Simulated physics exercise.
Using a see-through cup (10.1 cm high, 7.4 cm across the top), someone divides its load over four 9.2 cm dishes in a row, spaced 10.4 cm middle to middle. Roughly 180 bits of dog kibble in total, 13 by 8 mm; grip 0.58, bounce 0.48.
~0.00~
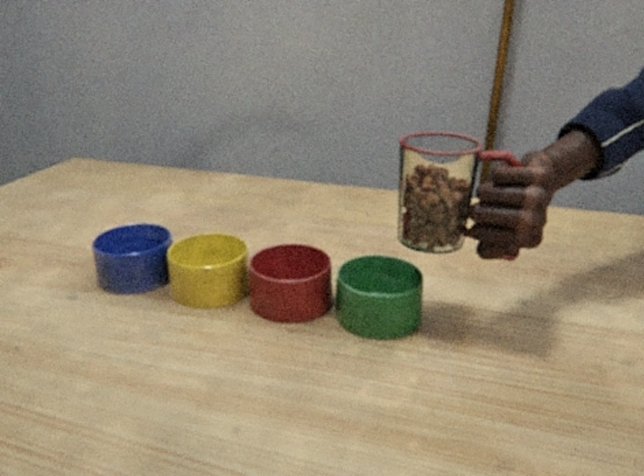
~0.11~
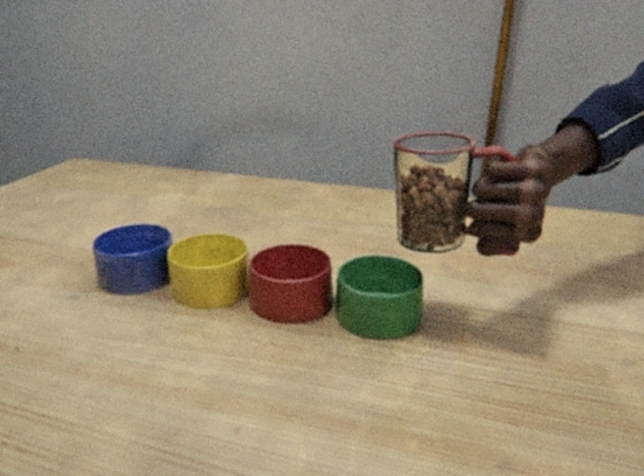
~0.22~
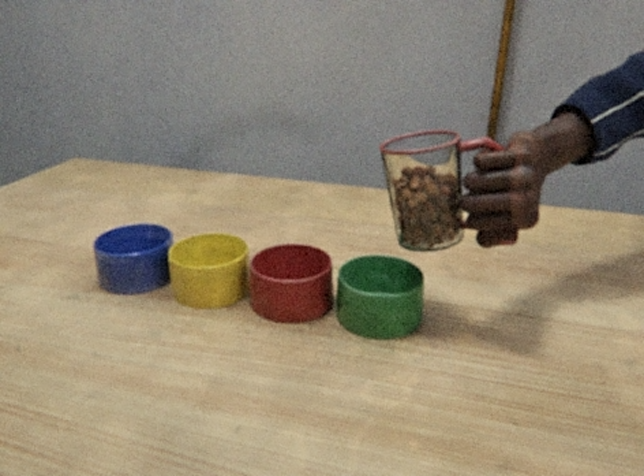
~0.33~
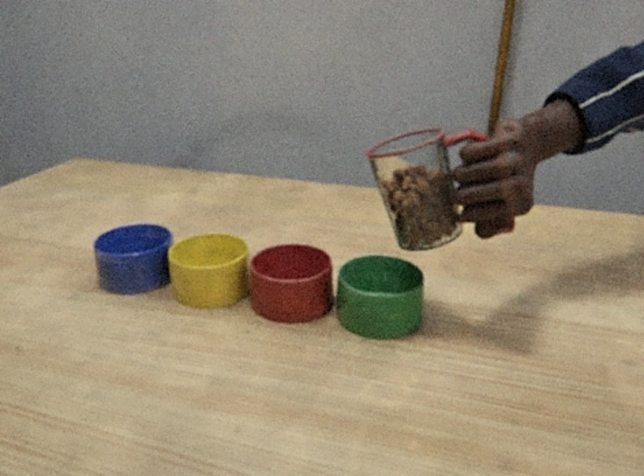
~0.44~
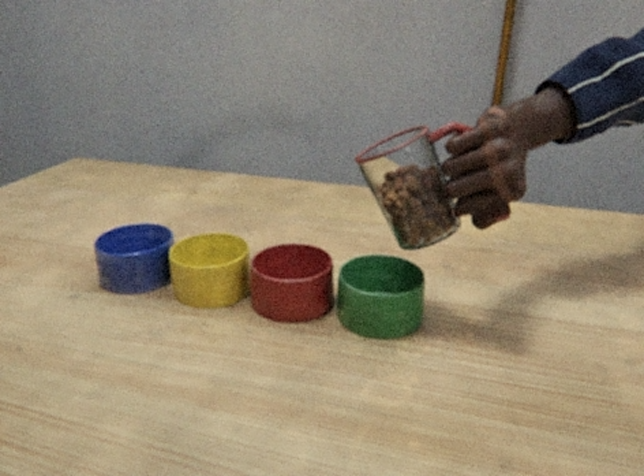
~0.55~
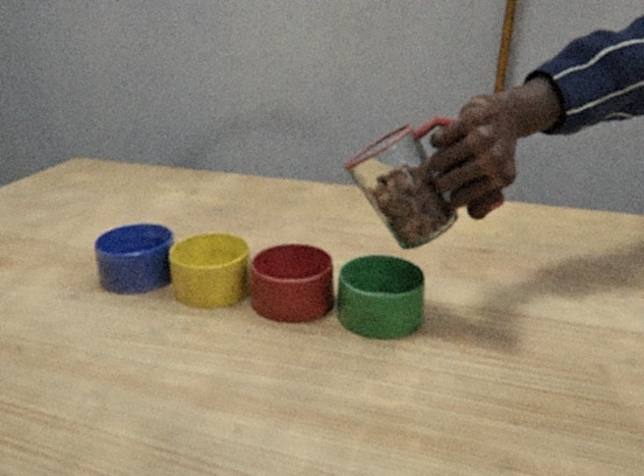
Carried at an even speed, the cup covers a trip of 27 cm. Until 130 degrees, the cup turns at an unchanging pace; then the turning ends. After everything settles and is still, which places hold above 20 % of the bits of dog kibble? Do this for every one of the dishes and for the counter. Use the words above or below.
Red - above; blue - below; green - below; yellow - below; counter - below.
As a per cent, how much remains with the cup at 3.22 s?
Some 0 per cent.
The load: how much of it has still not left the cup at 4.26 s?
0 per cent.
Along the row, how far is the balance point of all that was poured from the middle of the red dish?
Close to 1 cm, shifted leftward.
After 2.15 s, tilt 130 degrees; cup holds 0 %, red 95 %.
After 3.22 s, tilt 130 degrees; cup holds 0 %, red 90 %.
After 4.26 s, tilt 130 degrees; cup holds 0 %, red 90 %.
By 4.6 s all is still; red 90 %, blue 0 %, green 0 %, yellow 0 %, counter 5 %.
